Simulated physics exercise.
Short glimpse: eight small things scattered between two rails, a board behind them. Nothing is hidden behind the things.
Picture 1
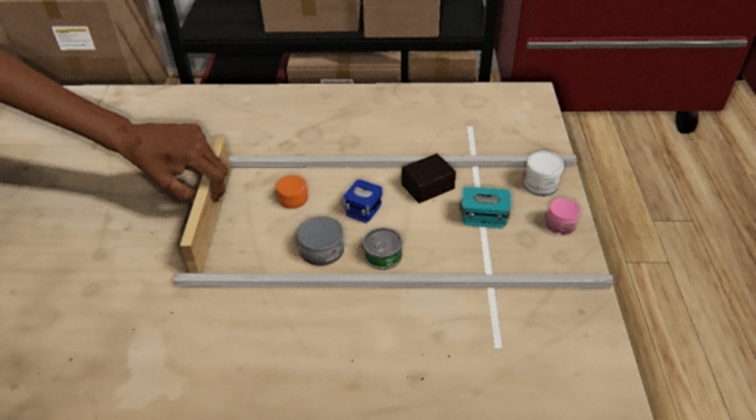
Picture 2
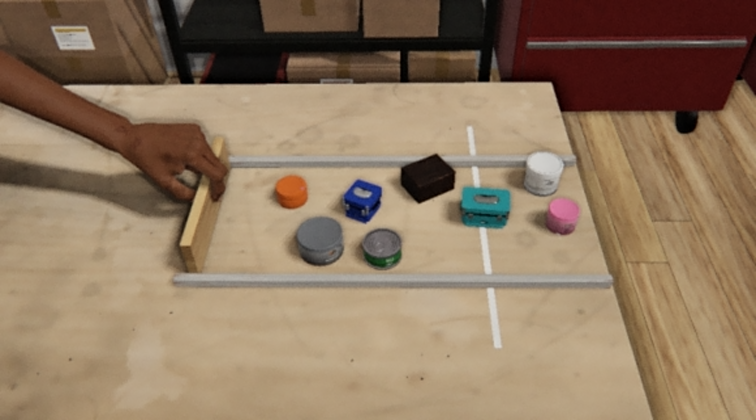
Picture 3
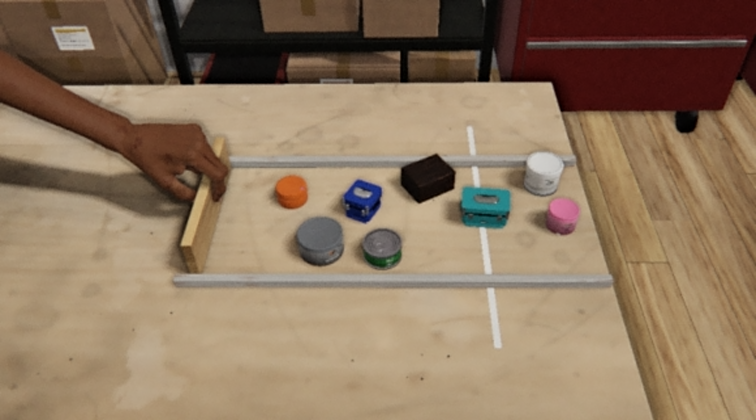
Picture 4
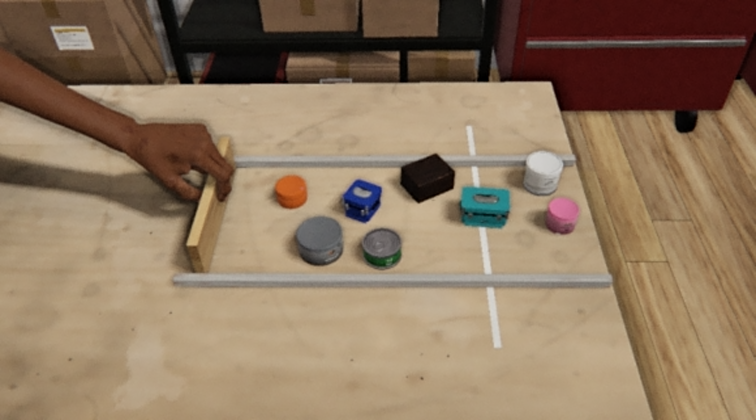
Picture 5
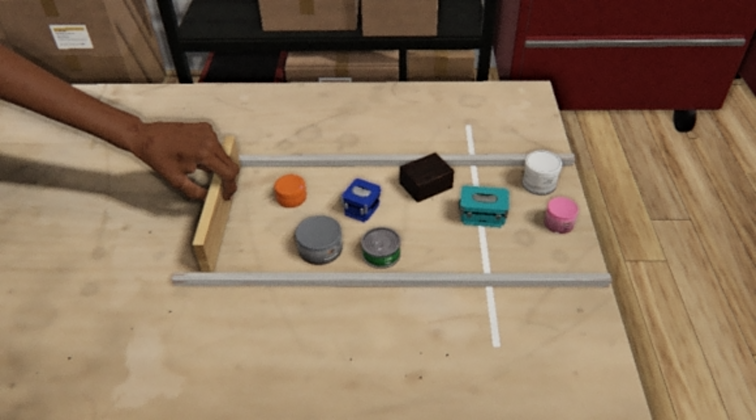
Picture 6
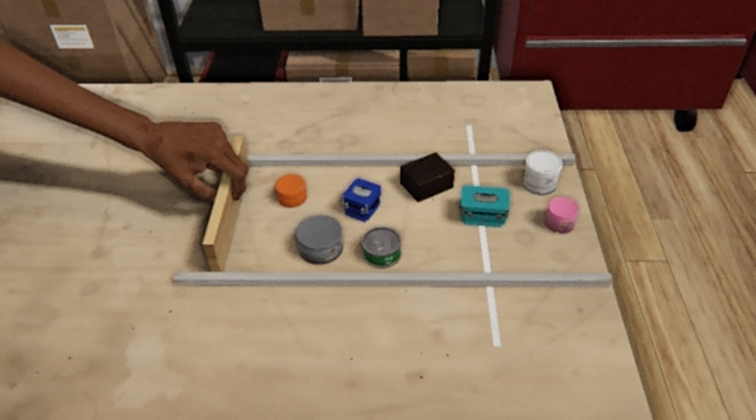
On a wooden tabletop, eight small tubs, tins and boxes sat still between two grey rails, some near a white line, while a hand on the left held a board, then slid it slightly right.
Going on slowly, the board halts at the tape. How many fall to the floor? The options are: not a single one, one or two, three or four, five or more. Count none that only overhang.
Answer: Not a single one.
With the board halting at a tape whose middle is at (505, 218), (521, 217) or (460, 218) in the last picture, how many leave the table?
In order, the counts are 1, 1 and 0.
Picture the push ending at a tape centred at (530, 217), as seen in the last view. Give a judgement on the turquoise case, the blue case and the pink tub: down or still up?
For the turquoise case: It stays. For the blue case: It stays. For the pink tub: It drops.
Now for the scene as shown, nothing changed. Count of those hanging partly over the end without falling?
You'd get 0.
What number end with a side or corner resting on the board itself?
It's 3 of them.
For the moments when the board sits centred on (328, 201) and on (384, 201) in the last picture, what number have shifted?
First 4, then 5.
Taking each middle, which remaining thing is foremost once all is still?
It would be the pink tub, I'd say.
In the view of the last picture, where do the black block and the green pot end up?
Roughly (518, 174); the other one roughly (550, 258).
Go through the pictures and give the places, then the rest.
In the first picture, pink tub (563, 217); white tin (543, 174); turquoise case (486, 208); board (209, 203); tape (482, 219).
In the second picture, white tin (543, 174); board (208, 203).
In the third picture, turquoise case (485, 208); green pot (383, 249).
In the fourth picture, pink tub (562, 217); black block (427, 178).
In the fifth picture, white tin (541, 173); grey tub (319, 240).
In the sixth picture, pink tub (562, 216); white tin (542, 173); turquoise case (484, 206); board (228, 201); tape (481, 217).
Early on, none off yet; pink tub at rest near (562, 216); white tin at rest near (542, 173); turquoise case at rest near (484, 206).
A while later, none off yet; pink tub at rest near (562, 216); white tin at rest near (542, 173); turquoise case moving near (489, 205).
Finally, the number that fall off is zero.
